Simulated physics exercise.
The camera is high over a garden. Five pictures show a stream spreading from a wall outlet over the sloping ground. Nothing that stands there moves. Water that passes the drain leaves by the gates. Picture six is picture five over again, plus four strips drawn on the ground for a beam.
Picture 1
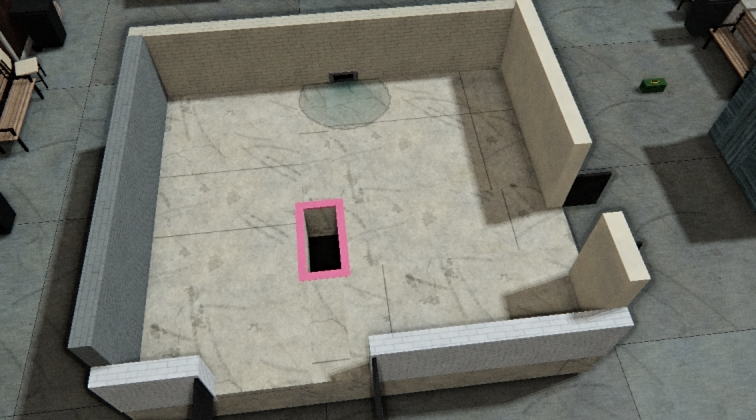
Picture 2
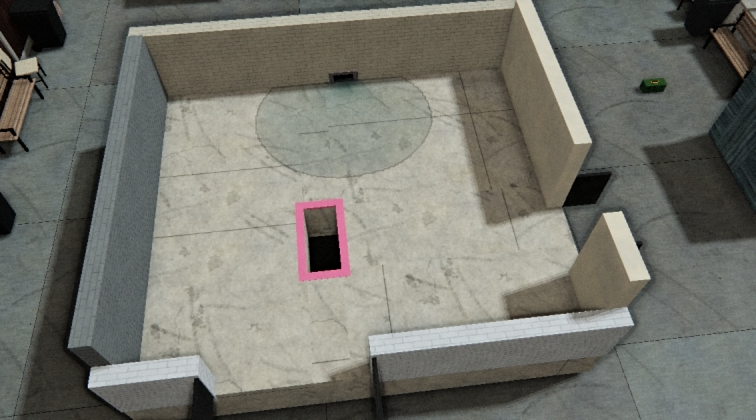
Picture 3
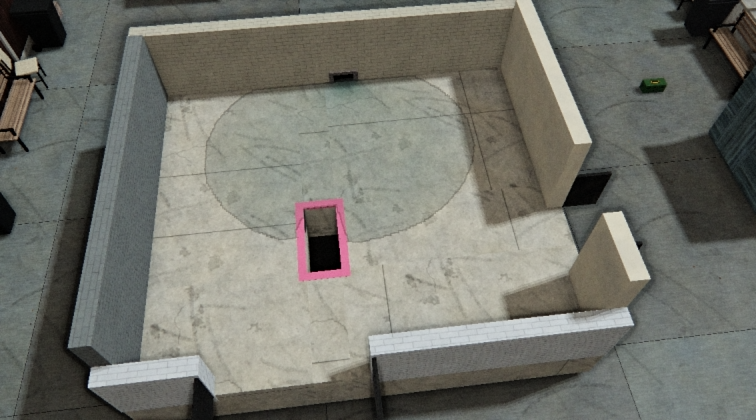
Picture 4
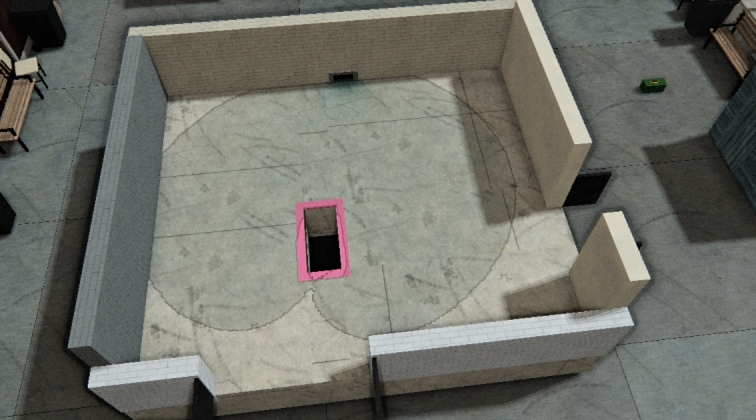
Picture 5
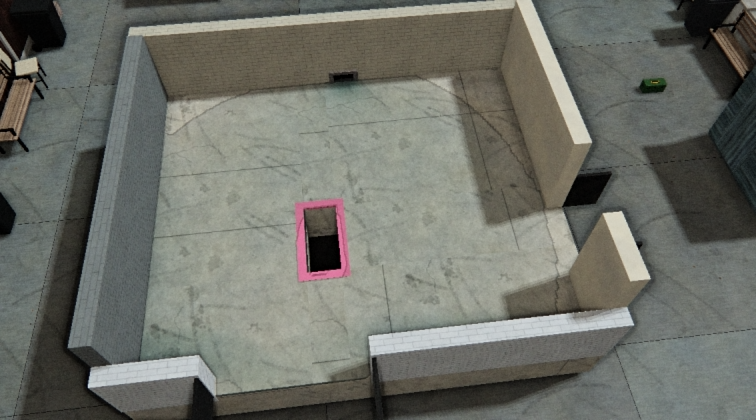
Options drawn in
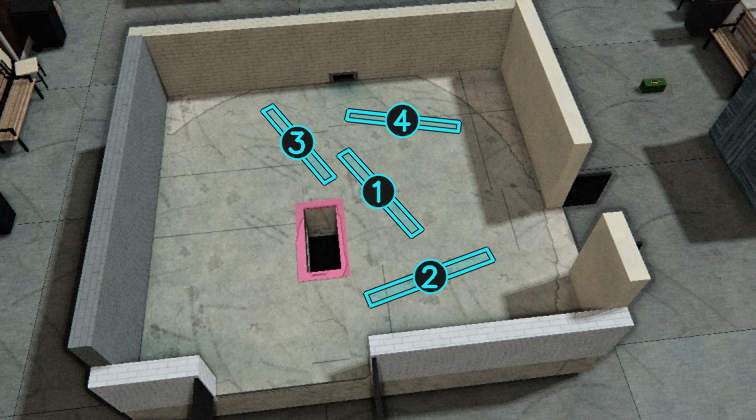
The video shows a walled yard from above as a sheet of water spreads from an outlet in the back wall, reaches a pink-rimmed drain, passes around both sides of it and covers most of the pale floor.
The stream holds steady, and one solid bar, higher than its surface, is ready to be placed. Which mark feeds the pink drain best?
Position 2.
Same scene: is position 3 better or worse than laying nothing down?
Worse.
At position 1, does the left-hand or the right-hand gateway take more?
More leaves on the left.
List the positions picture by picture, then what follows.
Outfall at (343, 77); pink drain at (322, 238); open gate at (293, 368); open gate at (557, 239); water covers 5 % of the ground and shows as far out as (358, 122); pink drain still dry.
Water covers 17 % of the ground and shows as far out as (289, 165); pink drain still dry.
Water covers 36 % of the ground and shows as far out as (252, 222); pink drain taking water.
Water covers 65 % of the ground and shows as far out as (203, 312); pink drain taking water.
Water covers 84 % of the ground and shows as far out as (157, 330); pink drain taking water.
On the marked copy, 1 from (343, 152) to (416, 233); 2 from (368, 299) to (490, 254); 3 from (267, 108) to (329, 179); 4 from (347, 115) to (458, 126).
With 1, about 16 % of the stream runs into the pink drain, about 84 % out by the gates.
With 2, about 30 % of the stream runs into the pink drain, about 70 % out by the gates.
With 3, about 14 % of the stream runs into the pink drain, about 85 % out by the gates.
With 4, about 17 % of the stream runs into the pink drain, about 83 % out by the gates.
